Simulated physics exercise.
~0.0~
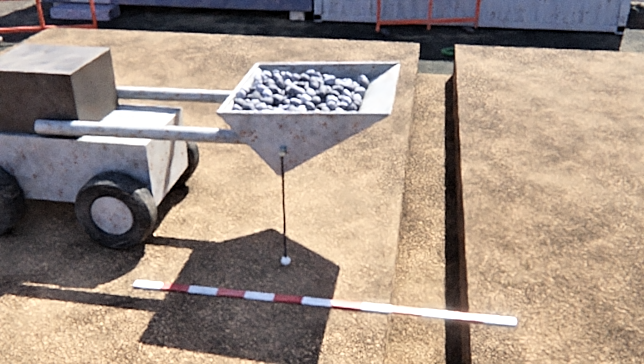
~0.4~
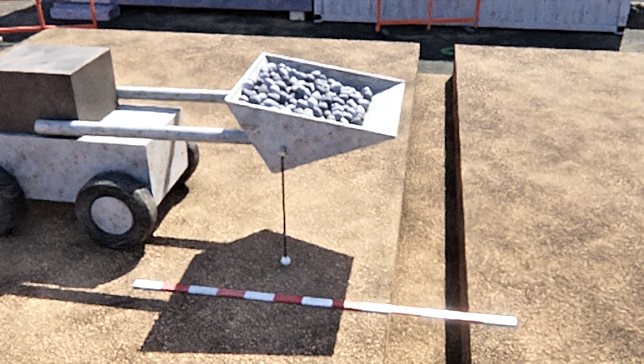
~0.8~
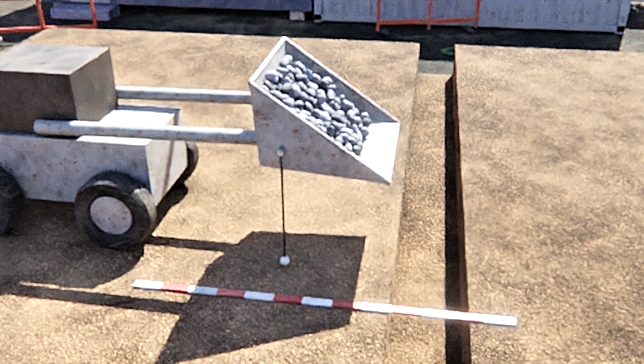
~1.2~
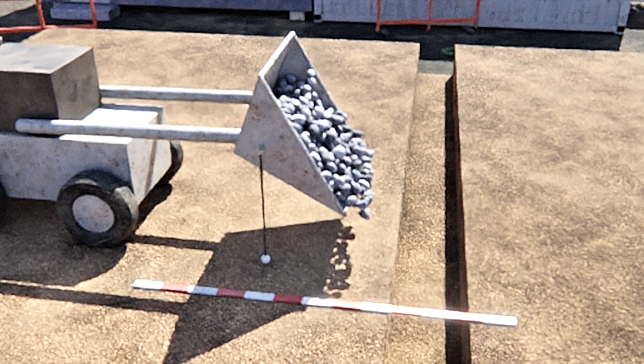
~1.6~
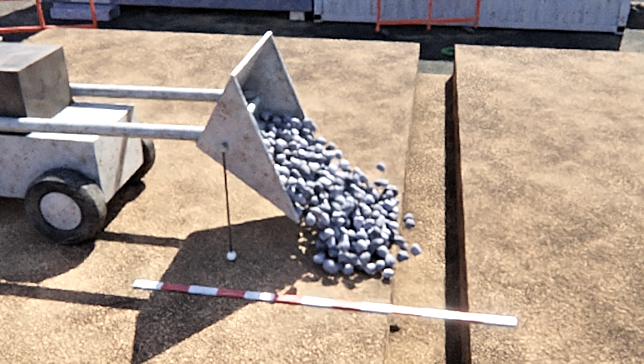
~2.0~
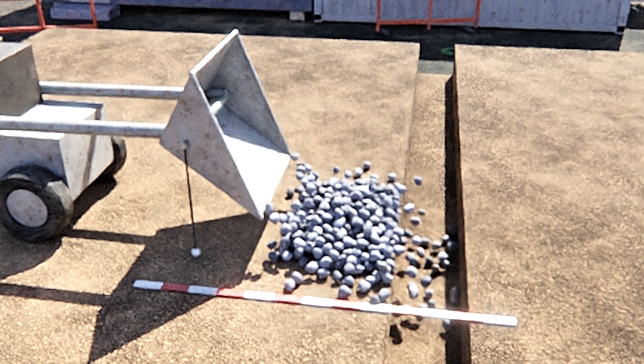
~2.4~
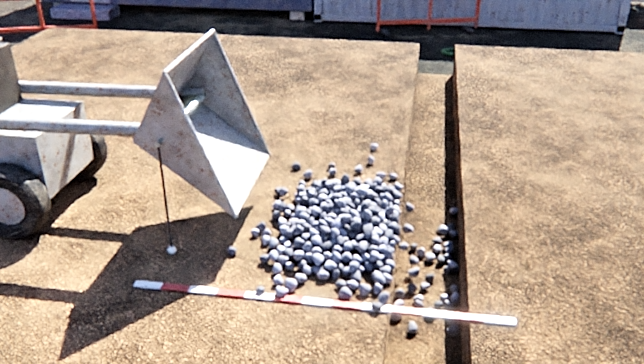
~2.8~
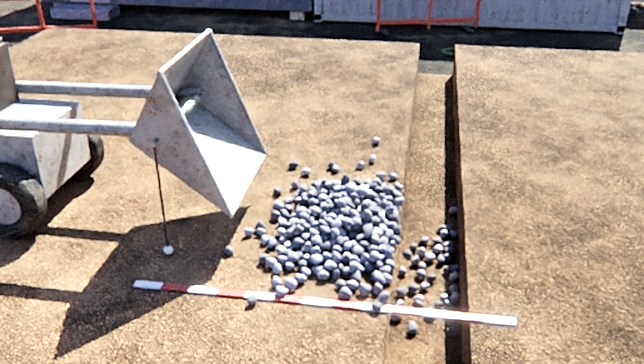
A compact loader tips its bucket and backs left, spilling grey cobbles mostly short of a trench, with some lying in it.
